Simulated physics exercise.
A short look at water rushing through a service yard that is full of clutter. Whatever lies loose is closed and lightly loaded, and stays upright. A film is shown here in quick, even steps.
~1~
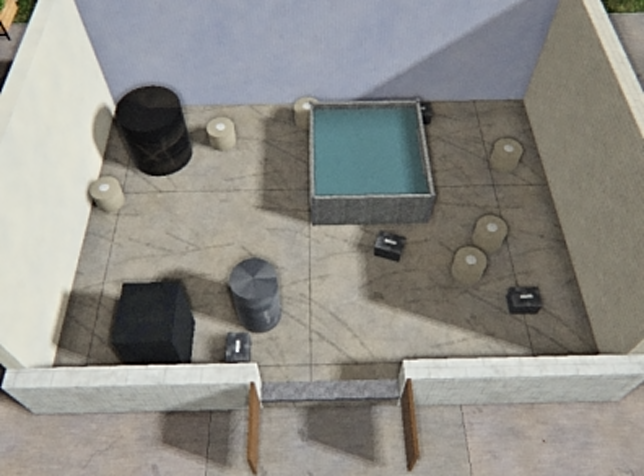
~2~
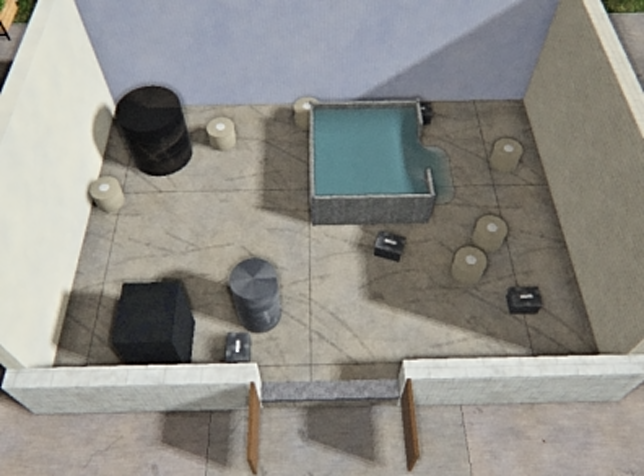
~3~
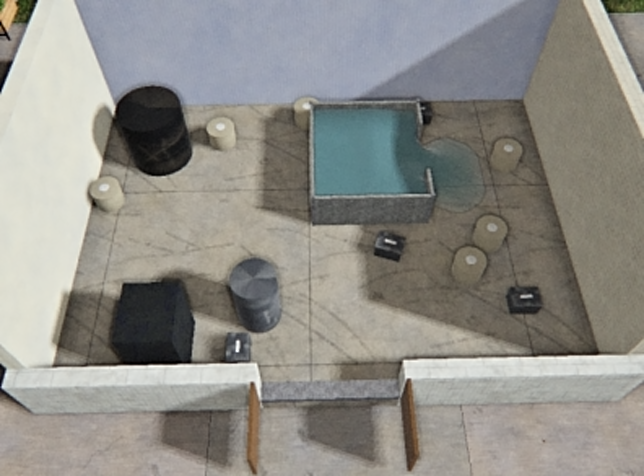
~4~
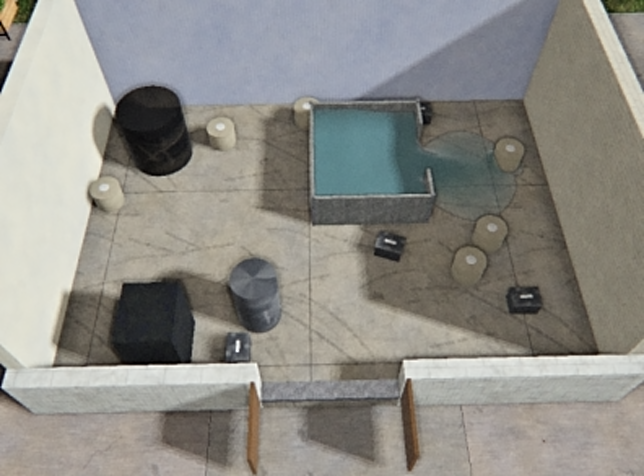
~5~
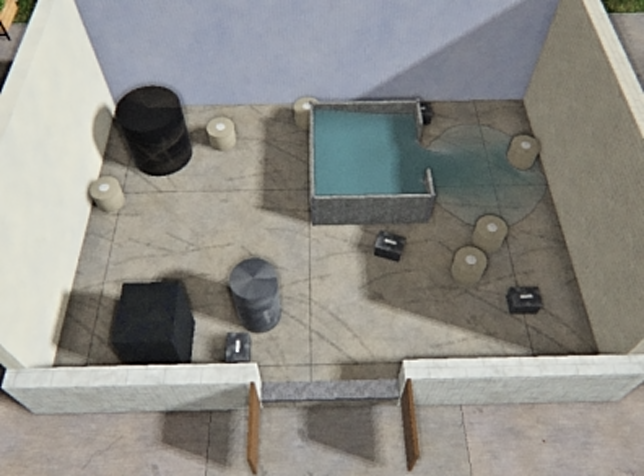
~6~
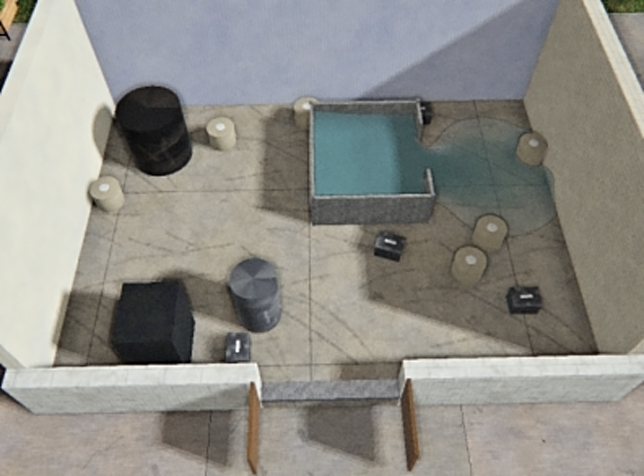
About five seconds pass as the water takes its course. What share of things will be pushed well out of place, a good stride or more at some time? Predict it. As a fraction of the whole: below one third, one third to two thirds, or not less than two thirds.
A third to two thirds of the things get pushed well away.
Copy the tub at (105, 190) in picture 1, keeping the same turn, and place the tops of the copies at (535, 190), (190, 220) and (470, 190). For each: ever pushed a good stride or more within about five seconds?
Sequence: Travels that far, doesn't go far, travels that far.
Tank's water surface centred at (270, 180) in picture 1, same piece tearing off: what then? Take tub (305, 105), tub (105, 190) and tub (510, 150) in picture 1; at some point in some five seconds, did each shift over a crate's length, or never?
One after the other: Under that, short of that, pushed that far.
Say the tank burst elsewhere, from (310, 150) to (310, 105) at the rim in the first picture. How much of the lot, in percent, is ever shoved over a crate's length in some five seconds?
Roughly 20 %.
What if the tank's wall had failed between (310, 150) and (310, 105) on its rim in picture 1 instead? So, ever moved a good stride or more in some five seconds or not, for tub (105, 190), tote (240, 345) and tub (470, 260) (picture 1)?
Travels that far, falls short, falls short.
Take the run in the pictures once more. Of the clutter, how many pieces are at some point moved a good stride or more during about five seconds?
It adds up to 4.
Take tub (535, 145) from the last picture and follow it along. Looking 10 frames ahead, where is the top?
Look for it near pixel (508, 86).
A moment on, 0 of 10 are well off their spots; 1 afloat.
Next, 1 of 10 are well off their spots; 1 afloat.
Later, 3 of 10 are well off their spots; 1 afloat.
In the end, 4 of 10 are well off their spots, and 4 have been at some point; 1 afloat.
